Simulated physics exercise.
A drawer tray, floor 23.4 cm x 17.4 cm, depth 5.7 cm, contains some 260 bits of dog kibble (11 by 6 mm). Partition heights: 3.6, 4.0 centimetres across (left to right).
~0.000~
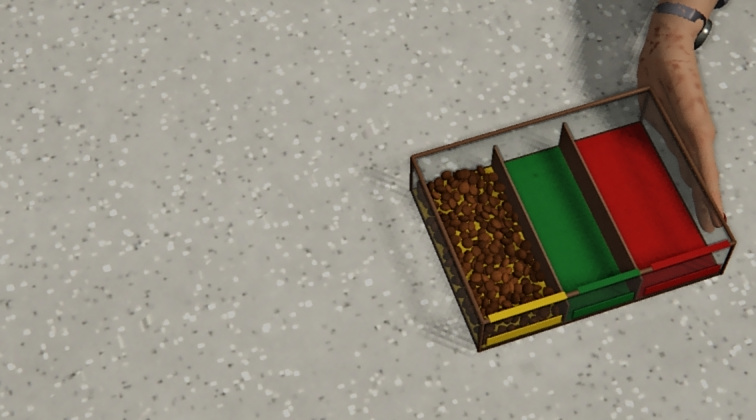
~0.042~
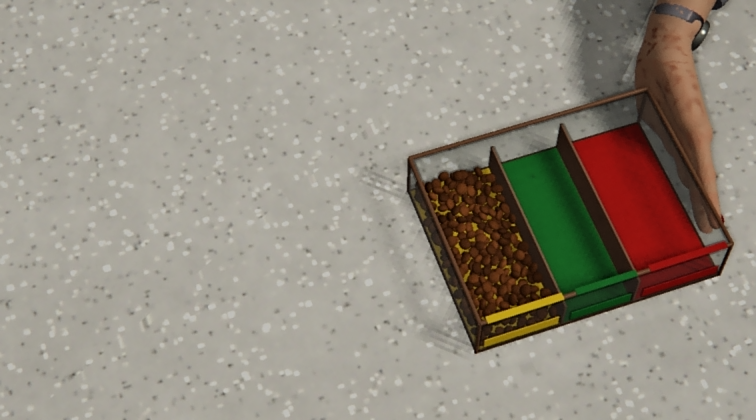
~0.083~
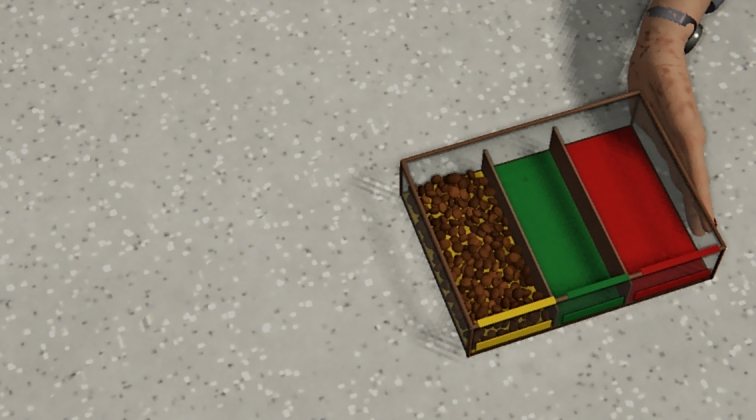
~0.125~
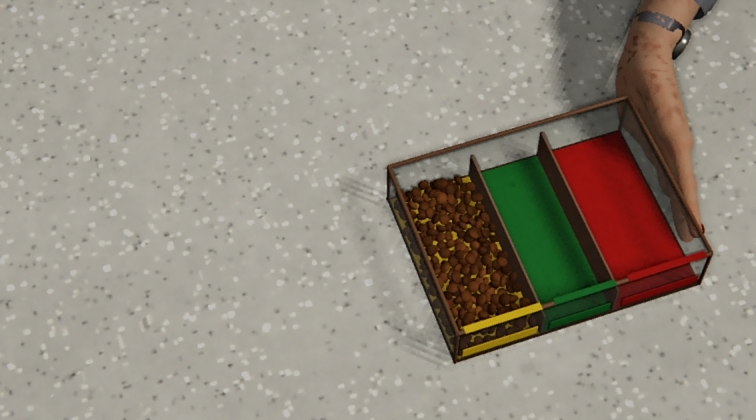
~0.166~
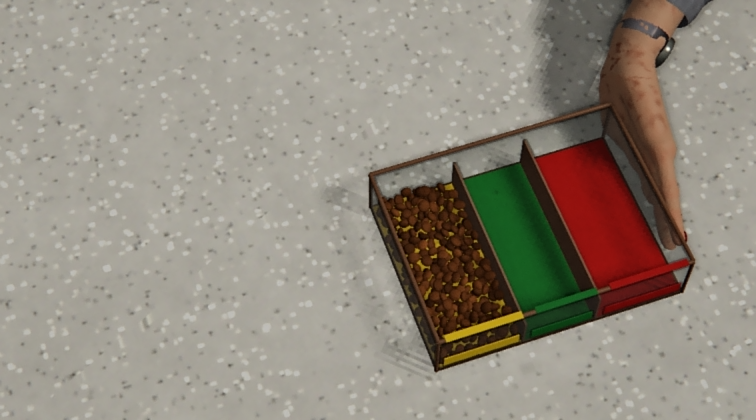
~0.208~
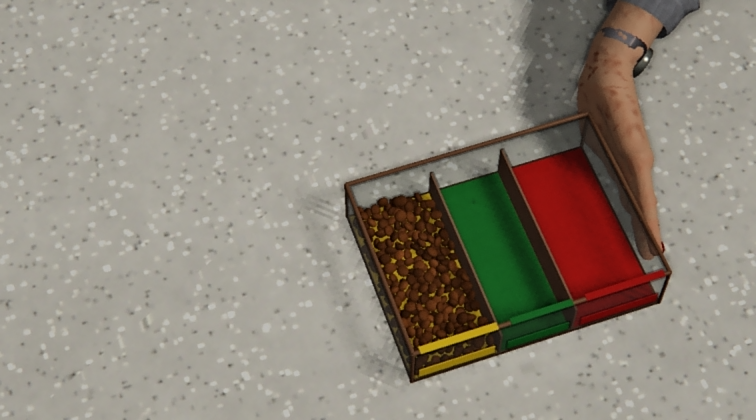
A divided tray with brown kibble slides left and slightly down, pushed by a hand.
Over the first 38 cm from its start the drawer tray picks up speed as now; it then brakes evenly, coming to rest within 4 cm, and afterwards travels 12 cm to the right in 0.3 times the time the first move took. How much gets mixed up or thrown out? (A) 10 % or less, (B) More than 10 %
10 % or less (A).
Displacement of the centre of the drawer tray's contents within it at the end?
The shift is about 2.0 cm.
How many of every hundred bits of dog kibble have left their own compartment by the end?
About 5%.
After 0.41 s, tilt 0 degrees; yellow 100 %; 0 % away from where they began.
Then, at 0.58 s, tilt 0 degrees; yellow 100 %; 0 % away from where they began.
Then, at 0.73 s, tilt 0 degrees; yellow 100 %; 0 % away from where they began.
After 0.88 s, tilt 0 degrees; green 5 %, yellow 95 %; 5 % away from where they began.
At rest (1.4 s), green 5 %, yellow 95 %; 5 % away from where they began.
